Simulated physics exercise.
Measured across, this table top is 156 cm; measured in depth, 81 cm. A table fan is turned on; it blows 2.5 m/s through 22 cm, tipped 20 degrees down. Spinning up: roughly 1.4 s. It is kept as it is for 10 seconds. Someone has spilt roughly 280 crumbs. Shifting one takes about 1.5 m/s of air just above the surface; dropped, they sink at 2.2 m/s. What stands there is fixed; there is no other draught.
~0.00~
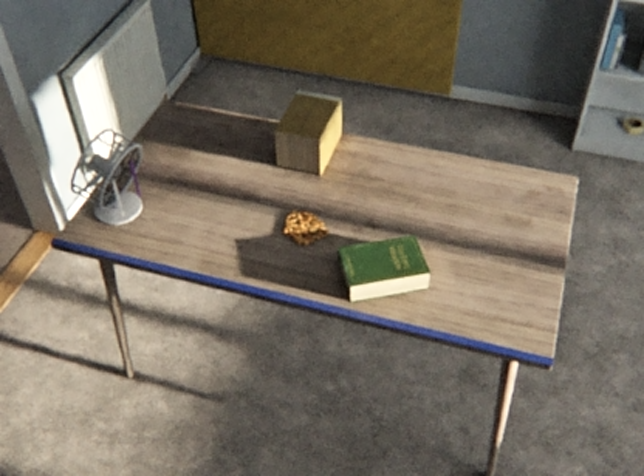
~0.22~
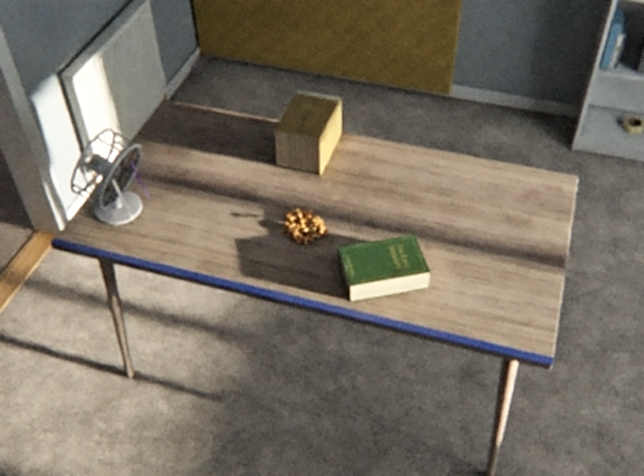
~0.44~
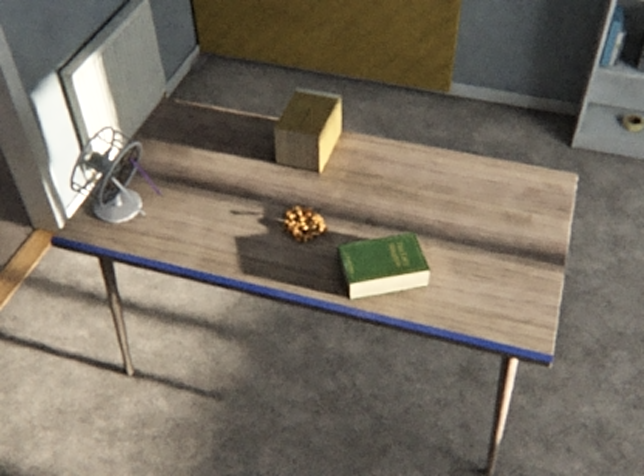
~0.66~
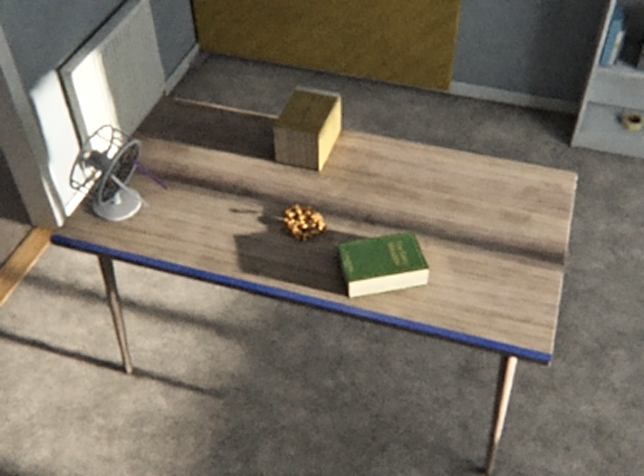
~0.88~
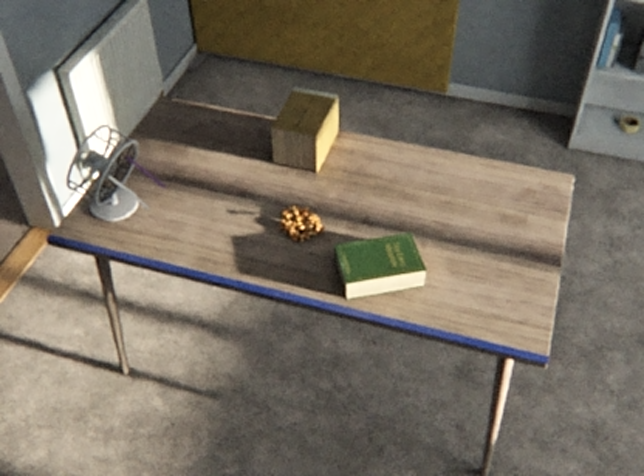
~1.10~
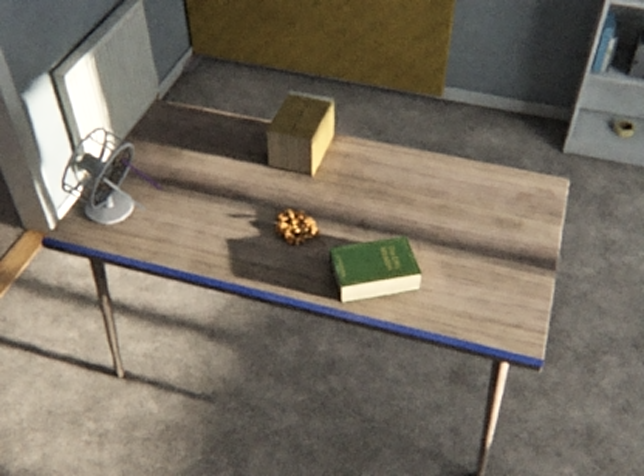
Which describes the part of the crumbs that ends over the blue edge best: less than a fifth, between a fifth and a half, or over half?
My bet is that under two tenths will be past that edge.
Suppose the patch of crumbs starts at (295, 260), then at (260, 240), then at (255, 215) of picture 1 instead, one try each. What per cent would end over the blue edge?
Going through the three spots in order, you'd get 40 percent, 15 percent and 0 percent.
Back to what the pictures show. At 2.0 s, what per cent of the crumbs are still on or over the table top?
About 100 % remain.
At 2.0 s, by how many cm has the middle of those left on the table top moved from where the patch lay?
I'd say close to 70 cm.
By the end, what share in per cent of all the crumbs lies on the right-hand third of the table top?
Some 4 per cent.
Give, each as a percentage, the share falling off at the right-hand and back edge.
Roughly 100 per cent at the right-hand edge and 0 per cent at the back edge.
After 2.0 s, 100 % are on the move or not yet settled, 0 % are over the blue edge; the middle of those still in play is near (519, 227).
After 3.2 s, 18 % are on the move or not yet settled, 0 % are over the blue edge.
After 5.5 s, 5 % are on the move or not yet settled, 0 % are over the blue edge.
After 10.0 s, at the end, 0 % are over the blue edge.
